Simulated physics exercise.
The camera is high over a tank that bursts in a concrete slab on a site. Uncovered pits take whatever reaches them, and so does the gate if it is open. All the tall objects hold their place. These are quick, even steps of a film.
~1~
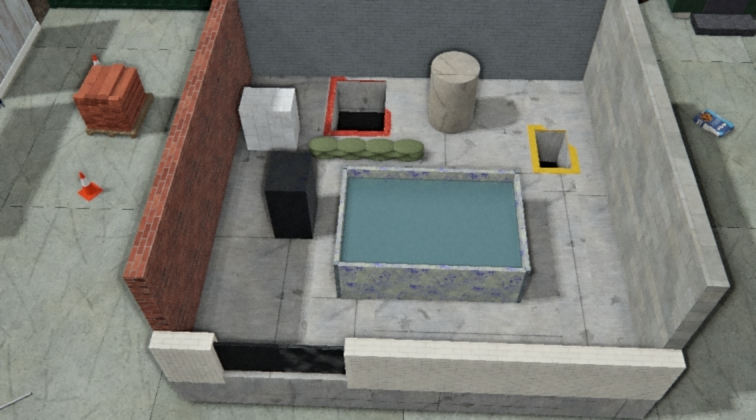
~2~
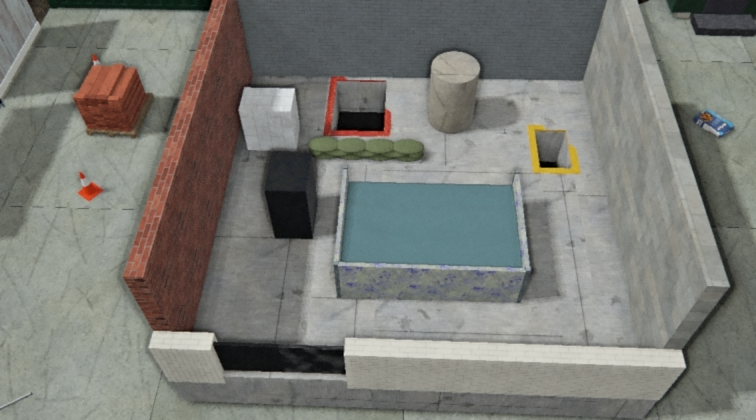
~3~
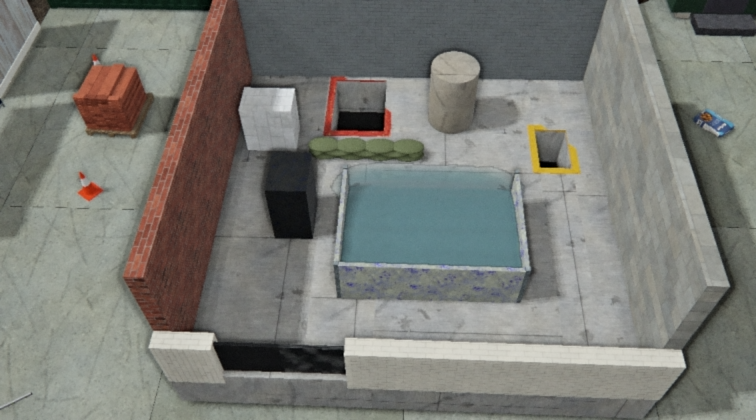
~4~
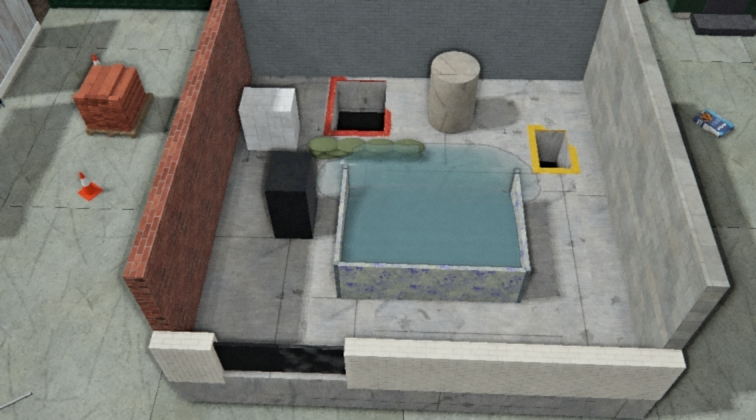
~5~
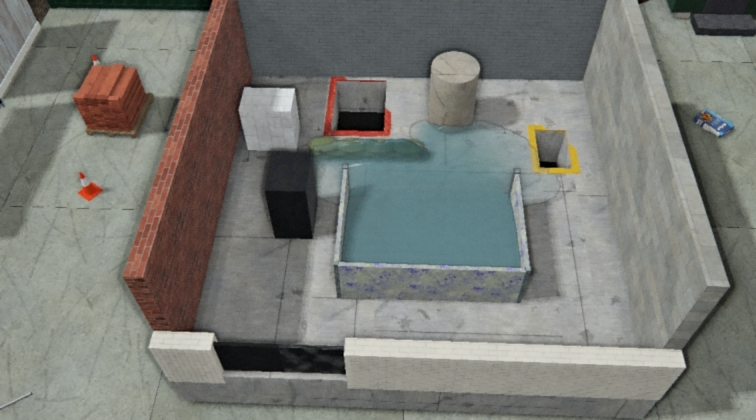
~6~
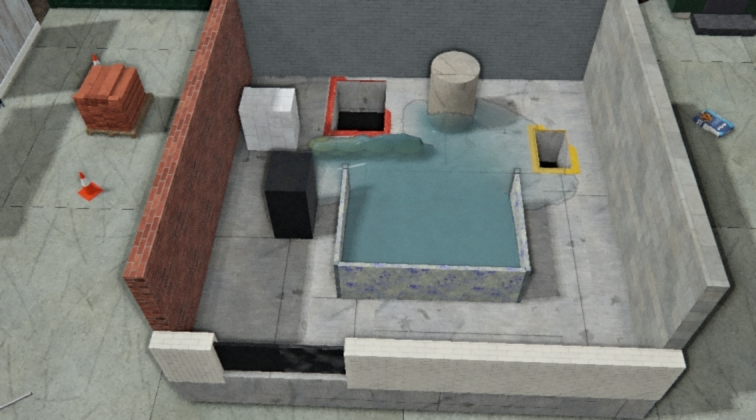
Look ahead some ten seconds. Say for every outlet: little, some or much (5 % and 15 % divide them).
The gate takes under 5 %; the yellow pit takes over 15 %; the red pit takes over 15 %.
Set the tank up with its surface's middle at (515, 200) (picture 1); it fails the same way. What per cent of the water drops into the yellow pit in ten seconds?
Per cent: Yellow 45.
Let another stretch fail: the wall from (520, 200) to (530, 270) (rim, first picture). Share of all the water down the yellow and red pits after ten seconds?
In per cent: Yellow 20, red 10.
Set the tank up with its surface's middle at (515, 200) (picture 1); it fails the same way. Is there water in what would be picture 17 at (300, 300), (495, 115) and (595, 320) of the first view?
In that order: Clear, wet, clear.
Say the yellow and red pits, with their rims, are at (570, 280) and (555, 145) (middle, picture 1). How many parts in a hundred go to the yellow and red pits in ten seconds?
In per cent: Yellow 4, red 35.
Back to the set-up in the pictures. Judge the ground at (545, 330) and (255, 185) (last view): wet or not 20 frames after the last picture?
One after the other: No water, wet.
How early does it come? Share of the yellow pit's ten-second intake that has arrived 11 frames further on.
About 20 per cent.
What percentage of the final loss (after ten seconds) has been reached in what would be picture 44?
Close to 80 %.
A moment on, water covers 40 % of the floor; the gate 0 %, the yellow pit 1 %, the red pit 2 %.
Next, water covers 55 % of the floor; the gate 0 %, the yellow pit 5 %, the red pit 8 %.
Then, water covers 75 % of the floor; the gate 0 %, the yellow pit 13 %, the red pit 13 %.
Later, water covers 90 % of the floor; the gate 0 %, the yellow pit 21 %, the red pit 22 %.
In the end, water covers 95 % of the floor; the gate 0 %, the yellow pit 25 %, the red pit 28 %.
